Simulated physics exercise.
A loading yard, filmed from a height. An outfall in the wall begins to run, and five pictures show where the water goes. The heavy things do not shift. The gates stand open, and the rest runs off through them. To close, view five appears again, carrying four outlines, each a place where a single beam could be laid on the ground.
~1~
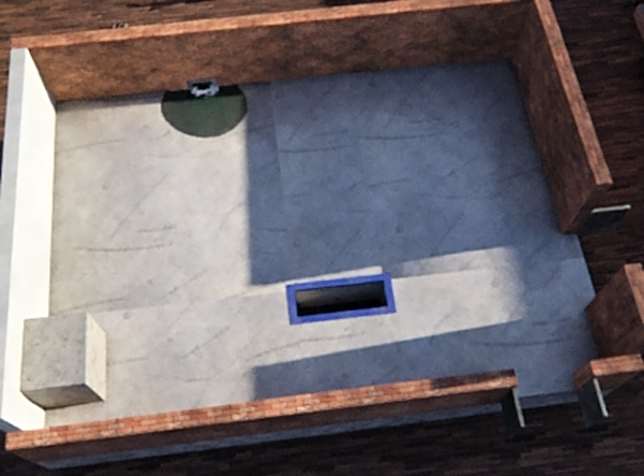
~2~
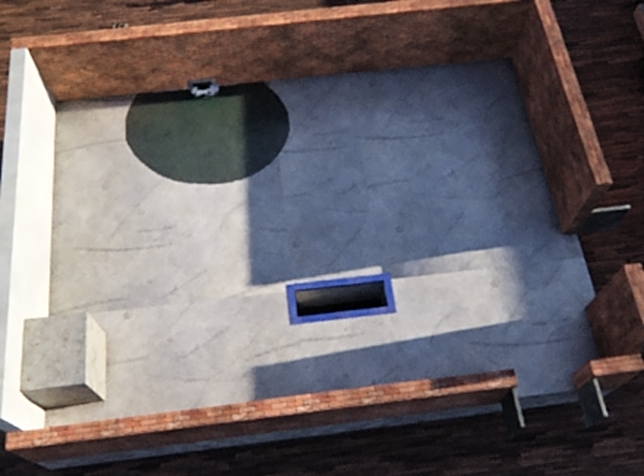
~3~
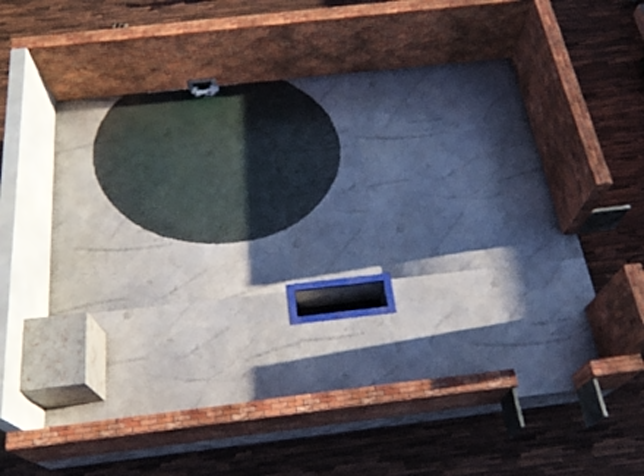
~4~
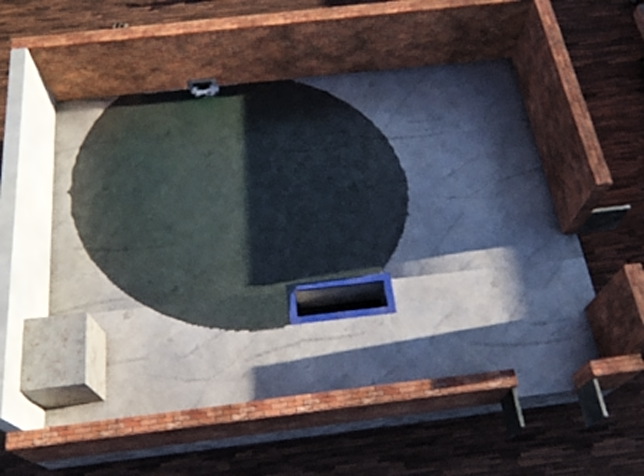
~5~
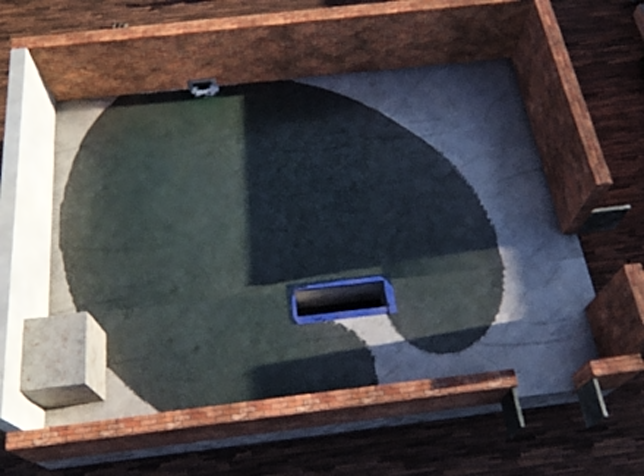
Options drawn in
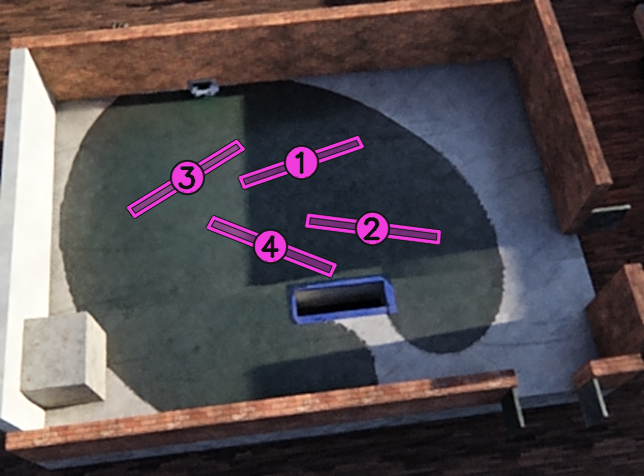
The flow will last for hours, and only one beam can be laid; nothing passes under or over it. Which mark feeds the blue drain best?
Position 2.
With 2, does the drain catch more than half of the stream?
No, it does not.
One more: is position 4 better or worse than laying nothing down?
Worse.
In magenta, 1 from (242, 182) to (359, 142); 2 from (307, 220) to (438, 237); 3 from (131, 211) to (239, 145); 4 from (211, 222) to (332, 270).
Choosing 1, about 17 % of the stream goes into the blue drain, about 83 % out by the gates.
Choosing 2, about 26 % of the stream goes into the blue drain, about 74 % out by the gates.
Choosing 3, about 16 % of the stream goes into the blue drain, about 83 % out by the gates.
Choosing 4, about 16 % of the stream goes into the blue drain, about 83 % out by the gates.
